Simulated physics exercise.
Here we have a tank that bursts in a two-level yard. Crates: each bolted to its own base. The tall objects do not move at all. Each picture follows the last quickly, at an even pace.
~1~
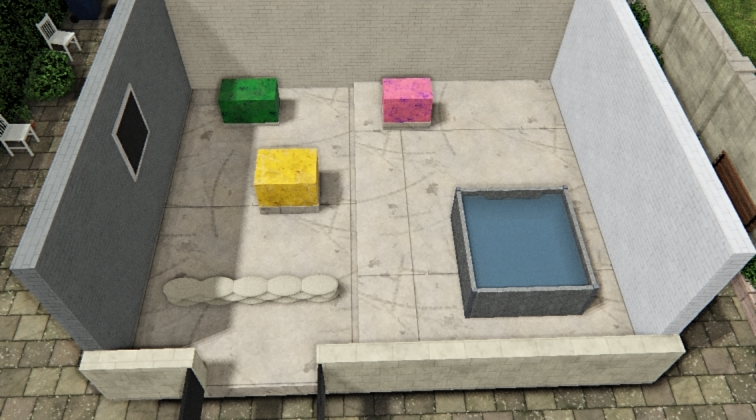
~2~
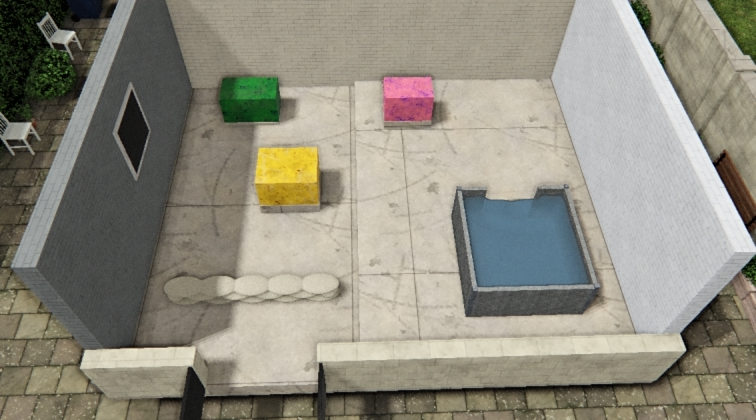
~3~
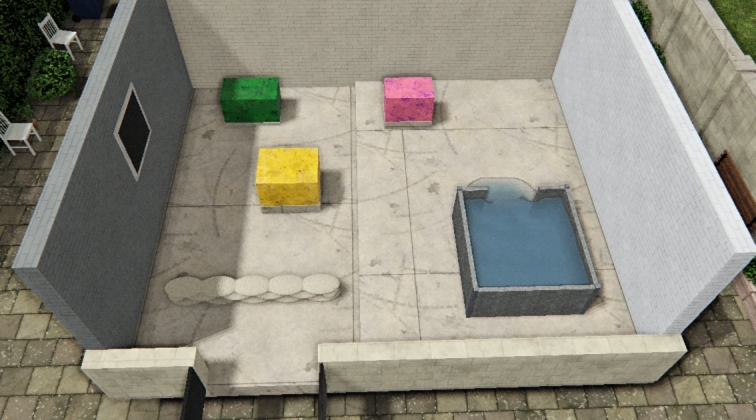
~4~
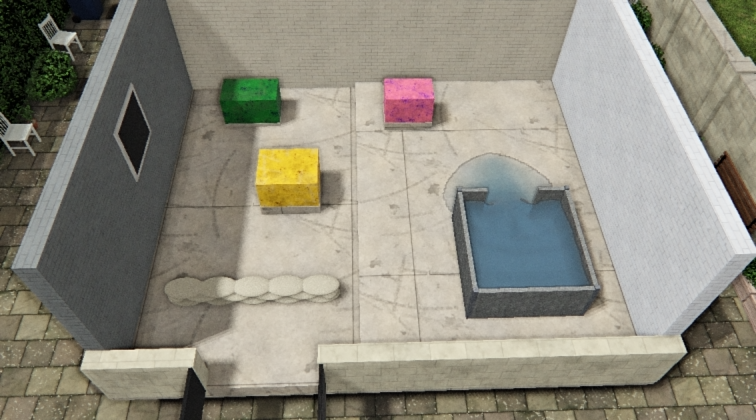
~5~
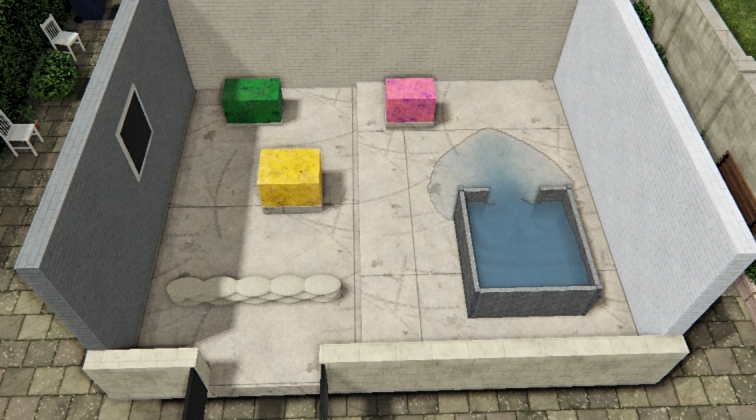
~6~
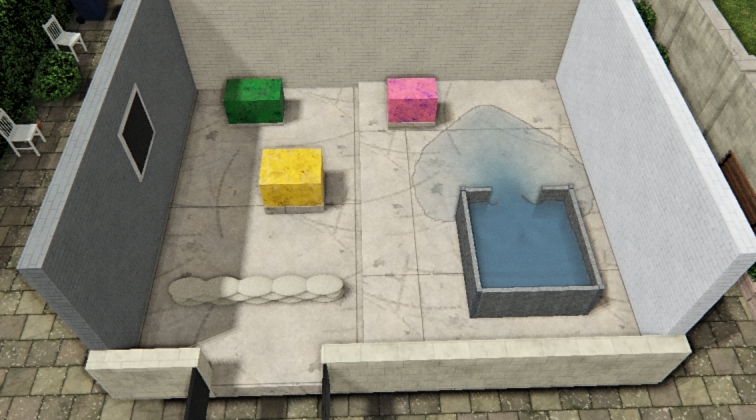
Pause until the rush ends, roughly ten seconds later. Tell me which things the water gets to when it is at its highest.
At the end, the green crate has water on it afterwards; the yellow crate has no water on it afterwards; the pink crate has water on it afterwards.
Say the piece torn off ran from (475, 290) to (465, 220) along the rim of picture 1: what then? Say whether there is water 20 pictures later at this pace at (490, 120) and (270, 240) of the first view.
Waterless, submerged.
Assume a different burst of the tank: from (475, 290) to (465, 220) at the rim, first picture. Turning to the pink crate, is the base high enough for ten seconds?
The pink crate stays clear.
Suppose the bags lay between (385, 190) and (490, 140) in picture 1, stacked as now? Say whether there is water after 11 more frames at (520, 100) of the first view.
Looks like it ends up soaked.
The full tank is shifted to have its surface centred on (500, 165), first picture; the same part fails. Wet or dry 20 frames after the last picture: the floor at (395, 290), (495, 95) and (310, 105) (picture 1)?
Untouched, submerged, submerged.
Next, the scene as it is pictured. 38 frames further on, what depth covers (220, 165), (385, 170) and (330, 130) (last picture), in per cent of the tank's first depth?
About 4, 4 and 6 per cent.
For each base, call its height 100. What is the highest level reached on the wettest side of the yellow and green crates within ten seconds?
50 %, then 200 %.
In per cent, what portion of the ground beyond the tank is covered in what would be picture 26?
Roughly 45 per cent.
A moment on, water covers 25 % of the floor; the green crate not reached, the yellow crate not reached, the pink crate water round its plinth.
Next, water covers 30 % of the floor; the green crate not reached, the yellow crate not reached, the pink crate water round its plinth.
Then, water covers 45 % of the floor; the green crate water round its plinth, the yellow crate water round its plinth, the pink crate water round its plinth.
Later, water covers 60 % of the floor; the green crate water round its plinth, the yellow crate water round its plinth, the pink crate water round its plinth.
In the end, water covers 85 % of the floor; the green crate was topped, the yellow crate stayed above the water, the pink crate was topped.
